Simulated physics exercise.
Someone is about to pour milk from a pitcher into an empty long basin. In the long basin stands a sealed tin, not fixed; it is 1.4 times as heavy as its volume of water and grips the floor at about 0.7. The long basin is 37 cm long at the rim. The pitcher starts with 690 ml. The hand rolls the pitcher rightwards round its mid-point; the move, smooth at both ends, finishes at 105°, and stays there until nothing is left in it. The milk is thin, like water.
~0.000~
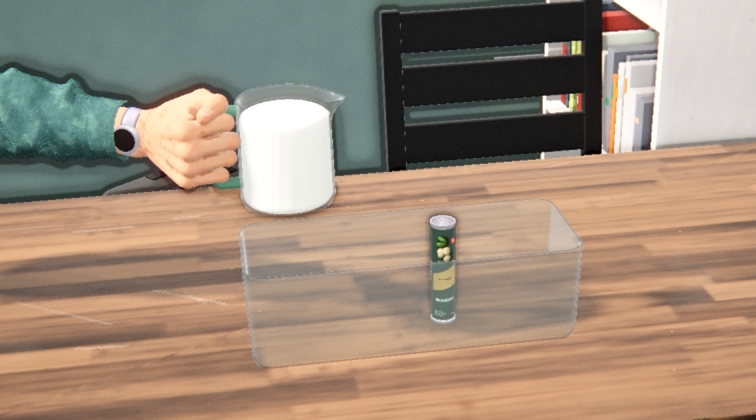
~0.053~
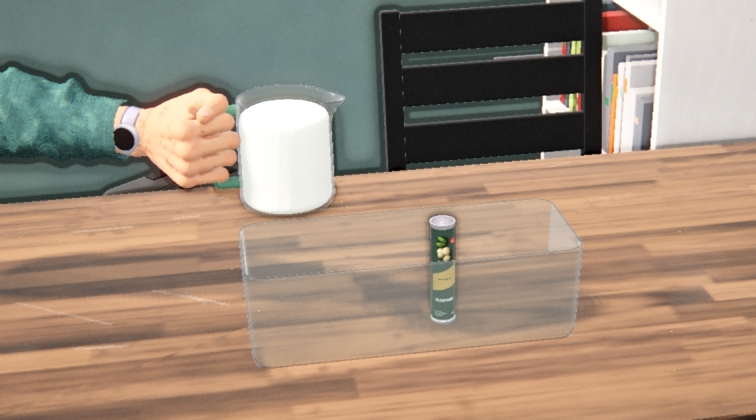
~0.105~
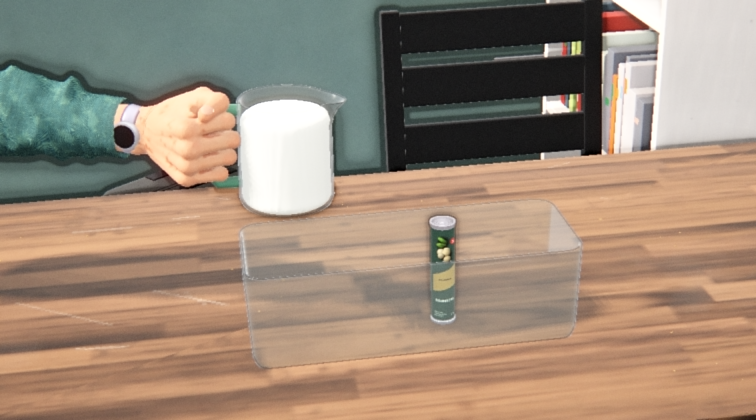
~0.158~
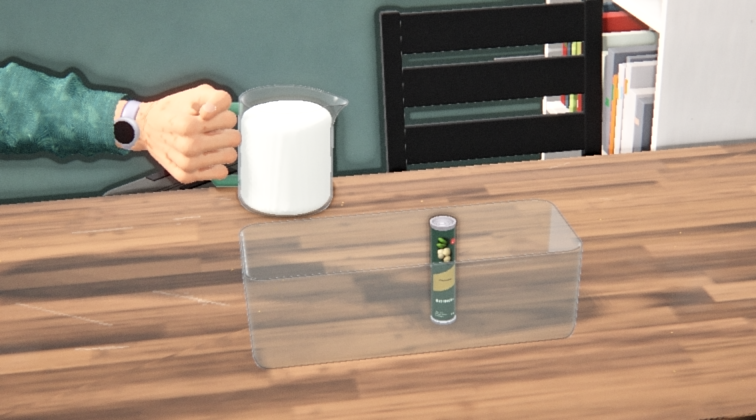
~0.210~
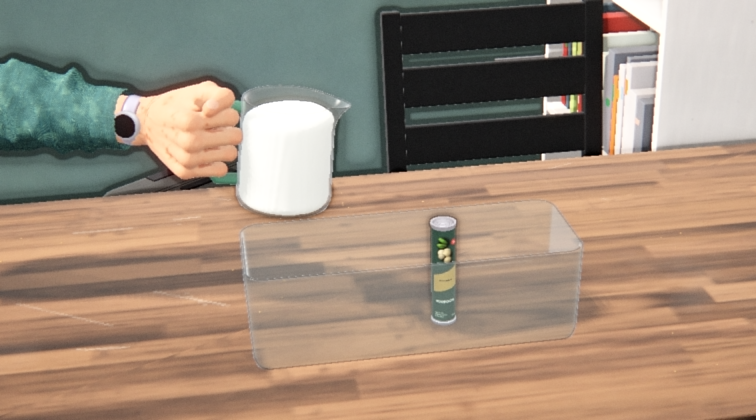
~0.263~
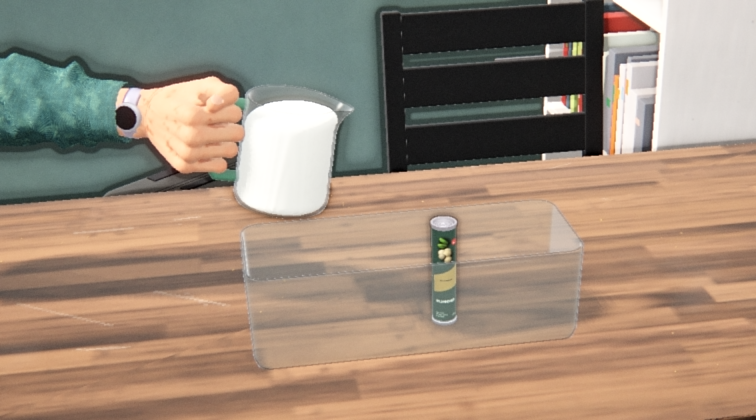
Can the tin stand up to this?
The tin remains upright.
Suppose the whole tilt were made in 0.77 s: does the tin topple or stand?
Then it remains upright.
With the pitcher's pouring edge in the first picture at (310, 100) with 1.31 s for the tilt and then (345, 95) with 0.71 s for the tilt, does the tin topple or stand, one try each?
First it keeps standing; then it remains upright.
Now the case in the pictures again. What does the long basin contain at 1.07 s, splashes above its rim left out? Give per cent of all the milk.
Near 52 in a hundred.
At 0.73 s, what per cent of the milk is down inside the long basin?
About 5 per cent.
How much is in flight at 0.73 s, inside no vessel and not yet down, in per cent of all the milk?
Near 12 in a hundred.
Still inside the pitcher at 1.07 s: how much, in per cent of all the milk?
Near 32 in a hundred.
Then, 0.73 s in, the tilt is 62° and 84 per cent is still to pour; the tin stands where it began.
Then, 1.07 s in, the tilt is 96° and 32 per cent is still to pour; the tin stands where it began.
Then, 1.42 s in, the tilt is 105° and 4 per cent is still to pour; the tin stands where it began.
Then, 1.81 s in, the tilt is 105° and 0 per cent is still to pour; the tin stands where it began.
Finally, the tin stands where it began.
